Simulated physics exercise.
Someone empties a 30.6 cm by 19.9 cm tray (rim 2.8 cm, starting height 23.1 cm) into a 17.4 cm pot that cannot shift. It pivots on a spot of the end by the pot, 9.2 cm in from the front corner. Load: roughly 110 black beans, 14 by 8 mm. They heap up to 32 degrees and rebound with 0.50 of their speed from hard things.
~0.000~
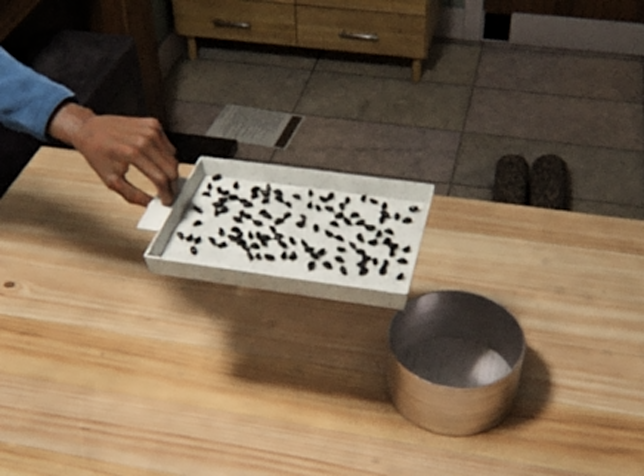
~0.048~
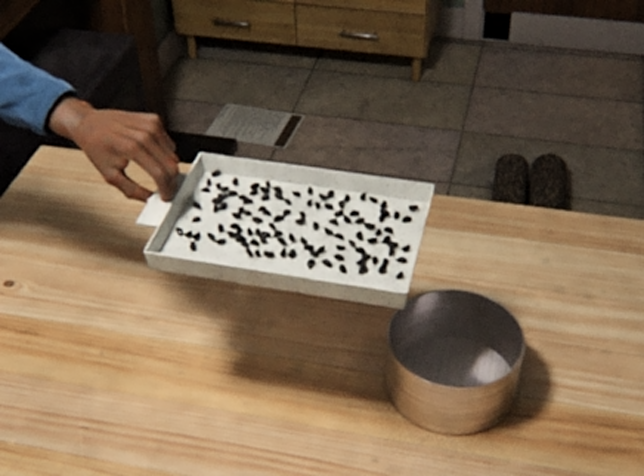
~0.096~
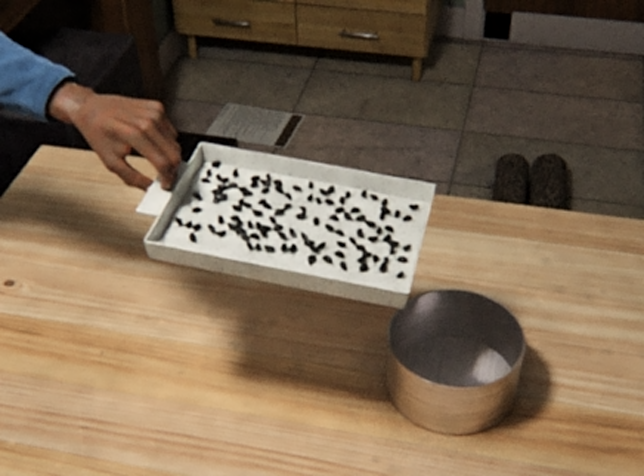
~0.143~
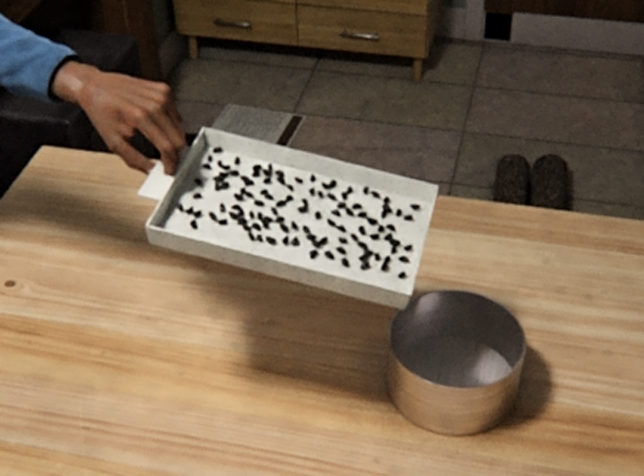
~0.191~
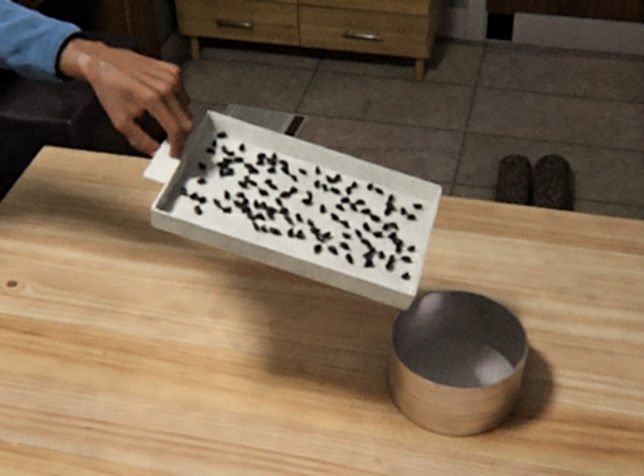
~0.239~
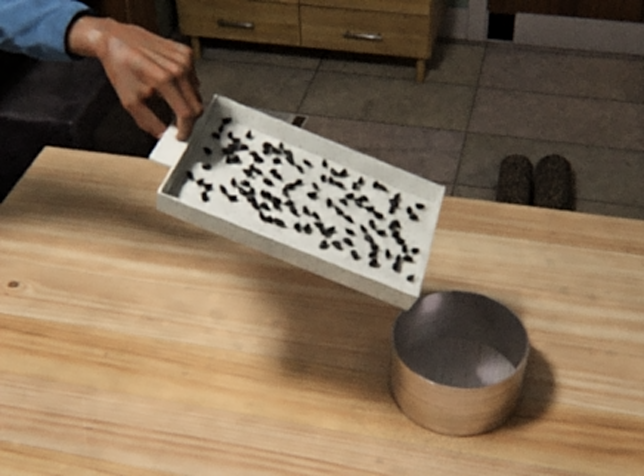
A hand lifts the left end of a white tray of black beans beside a pot.
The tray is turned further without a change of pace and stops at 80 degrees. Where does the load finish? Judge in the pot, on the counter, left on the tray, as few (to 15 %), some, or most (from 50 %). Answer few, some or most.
Pot some, counter few, tray most.
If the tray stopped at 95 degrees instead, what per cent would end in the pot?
In that case some 65 per cent.
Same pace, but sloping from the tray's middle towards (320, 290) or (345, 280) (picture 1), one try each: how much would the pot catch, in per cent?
Some 0 and 0 per cent.
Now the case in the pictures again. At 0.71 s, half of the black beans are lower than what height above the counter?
About 24 cm.
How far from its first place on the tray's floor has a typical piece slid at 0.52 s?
About 7 cm.
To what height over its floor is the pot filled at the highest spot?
Roughly 1.0 cm.
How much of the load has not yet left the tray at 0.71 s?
Some 95 per cent of the load.
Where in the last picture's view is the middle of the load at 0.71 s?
Near (429, 239).
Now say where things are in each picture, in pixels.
In the first picture, tray tilt 0 degrees, front corners at (148, 255) and (404, 291); middle of the pieces at (301, 224); pot at (456, 337).
In the second picture, tray tilt 1 degrees, front corners at (148, 250) and (404, 291); middle of the pieces at (300, 221).
In the third picture, tray tilt 4 degrees, front corners at (148, 240) and (406, 291), lowest corner right front; middle of the pieces at (301, 216).
In the fourth picture, tray tilt 9 degrees, front corners at (150, 225) and (409, 292), lowest corner right front; middle of the pieces at (303, 209).
In the fifth picture, tray tilt 14 degrees, front corners at (155, 208) and (413, 293), lowest corner right front; middle of the pieces at (307, 202).
In the sixth picture, tray tilt 19 degrees, front corners at (162, 192) and (416, 294), lowest corner right front; middle of the pieces at (312, 195); pot at (460, 337). Its pace works out near 105 degrees a second.
After 0.52 s, tilt 49 degrees; the tray holds 100 %, the pot 0 %.
Then, at 0.71 s, tilt 69 degrees; the tray holds 95 %, the pot 0 %.
Then, at 1.02 s, tilt 80 degrees; the tray holds 65 %, the pot 25 %.
In the end, at 2.2 s, pot 30 %, counter 5 %, tray 65 %.
